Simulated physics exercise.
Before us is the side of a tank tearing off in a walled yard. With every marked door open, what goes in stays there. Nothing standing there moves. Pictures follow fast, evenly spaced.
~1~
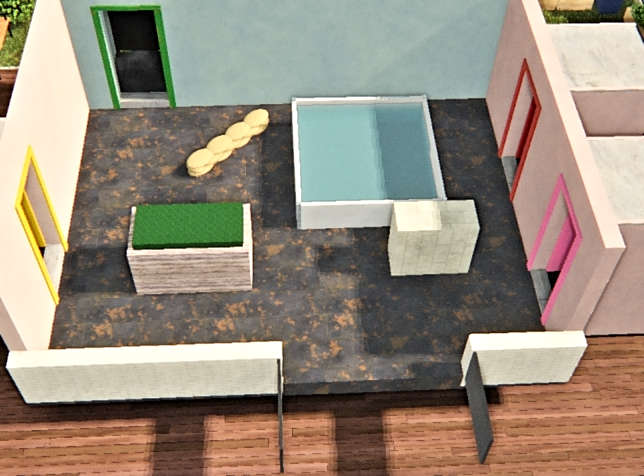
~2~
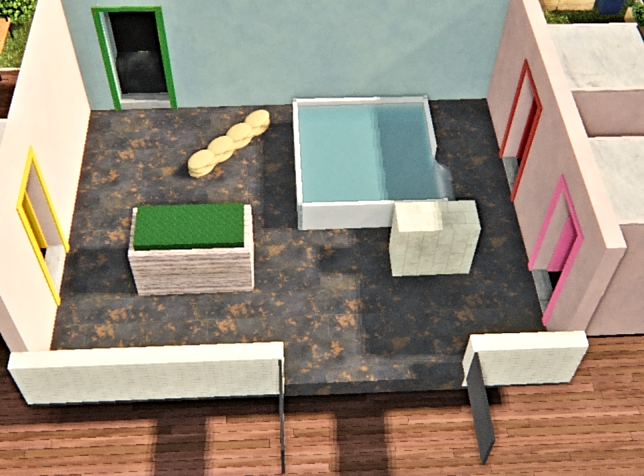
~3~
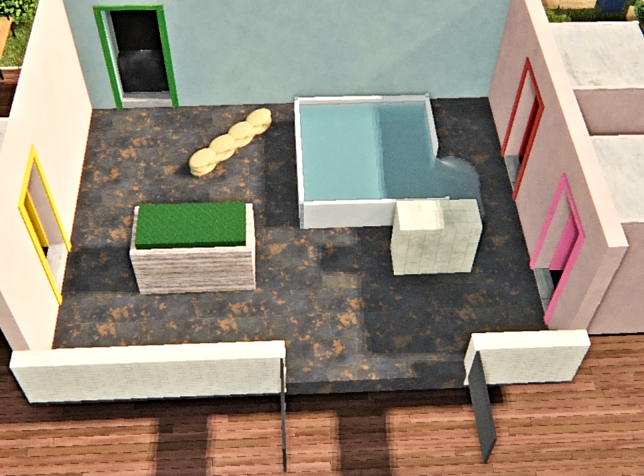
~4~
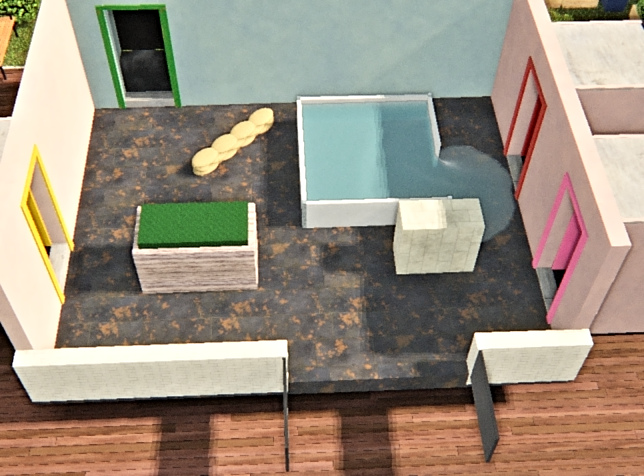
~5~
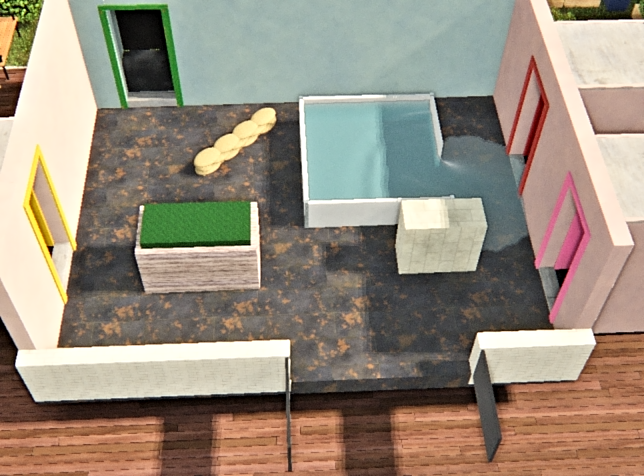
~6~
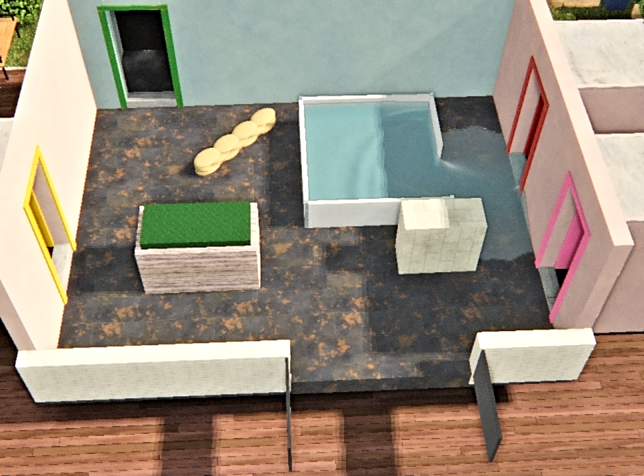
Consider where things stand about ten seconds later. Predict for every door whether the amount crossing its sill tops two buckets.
The red door tops it. The yellow door does not top it. The green door does not top it. The pink door tops it.
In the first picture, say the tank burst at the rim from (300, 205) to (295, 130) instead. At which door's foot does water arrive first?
It's the yellow one.
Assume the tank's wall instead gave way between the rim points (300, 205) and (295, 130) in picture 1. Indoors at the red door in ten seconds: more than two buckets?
Lab note: Red door, below the mark.
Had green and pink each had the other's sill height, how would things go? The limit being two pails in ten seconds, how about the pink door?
As I read it, the pink door remains within limits.
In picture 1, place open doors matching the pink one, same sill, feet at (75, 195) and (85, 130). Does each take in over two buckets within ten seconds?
As listed, these two doors: Remains within bounds, remains within bounds.
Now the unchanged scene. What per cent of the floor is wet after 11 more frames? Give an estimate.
Estimate: Near 20 %.
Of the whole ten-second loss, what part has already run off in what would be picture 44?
Roughly 75 %.
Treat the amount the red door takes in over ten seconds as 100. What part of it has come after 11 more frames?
That share would be near 35 %.
A moment on, water covers 10 % of the floor; the red door far over two buckets in, the yellow door not reached, the green door not reached, the pink door wet at the sill, nothing in.
Next, water covers 20 % of the floor; the red door far over two buckets in, the yellow door not reached, the green door not reached, the pink door under two buckets in.
Then, water covers 30 % of the floor; the red door far over two buckets in, the yellow door not reached, the green door not reached, the pink door over two buckets in.
Later, water covers 55 % of the floor; the red door far over two buckets in, the yellow door not reached, the green door not reached, the pink door over two buckets in.
In the end, water covers 80 % of the floor; the red door far over two buckets in, the yellow door wet at the sill, nothing in, the green door wet at the sill, nothing in, the pink door over two buckets in.
